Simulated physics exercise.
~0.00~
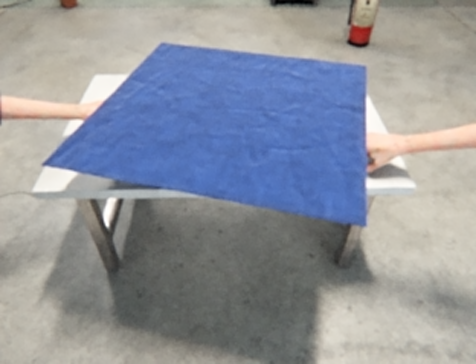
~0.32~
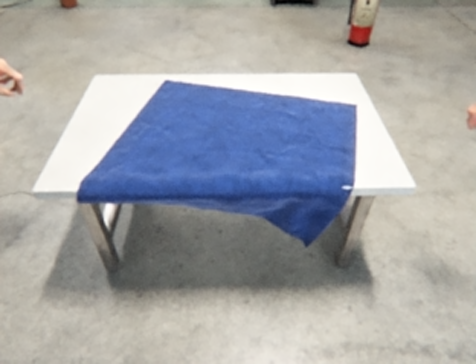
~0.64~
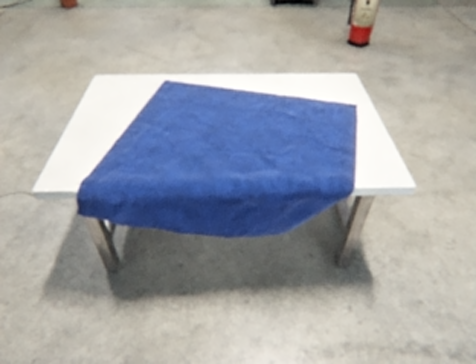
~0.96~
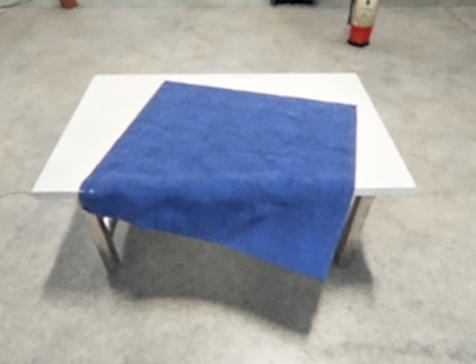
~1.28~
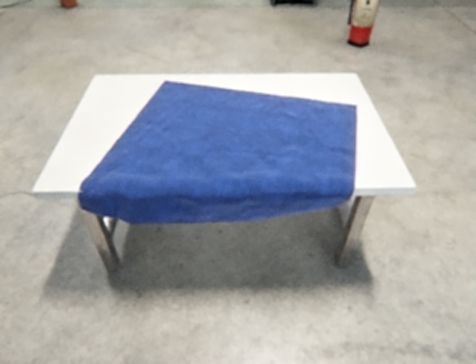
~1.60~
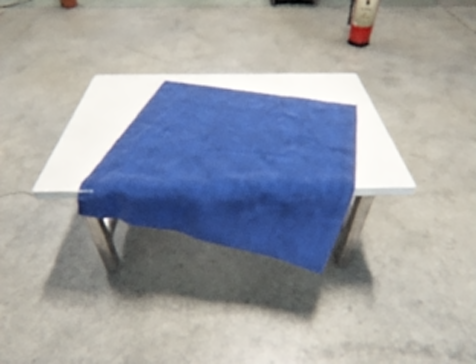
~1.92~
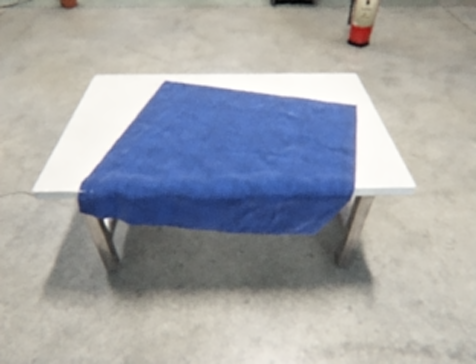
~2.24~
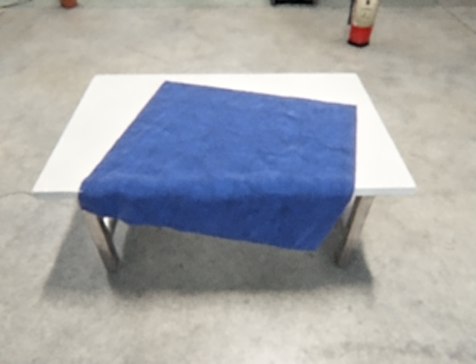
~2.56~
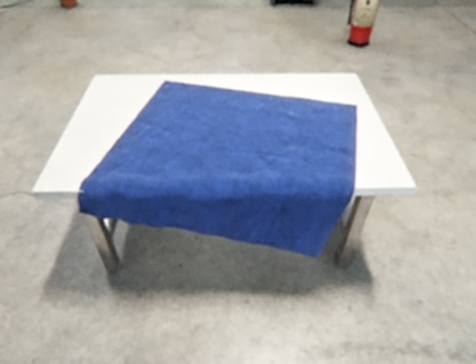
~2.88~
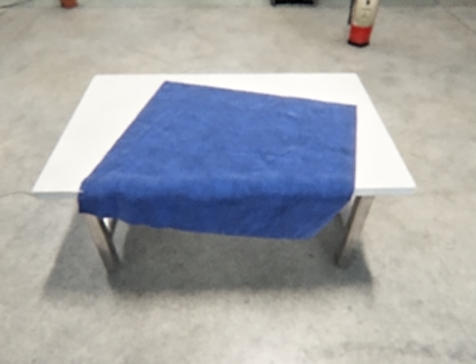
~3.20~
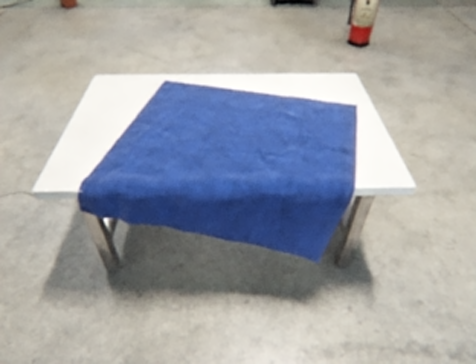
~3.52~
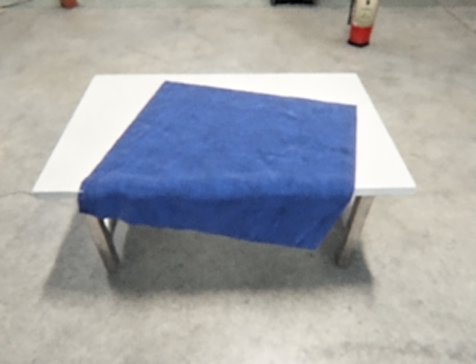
A blue cloth drops from two hands onto a white table, sways, and stays draped over the front edge.
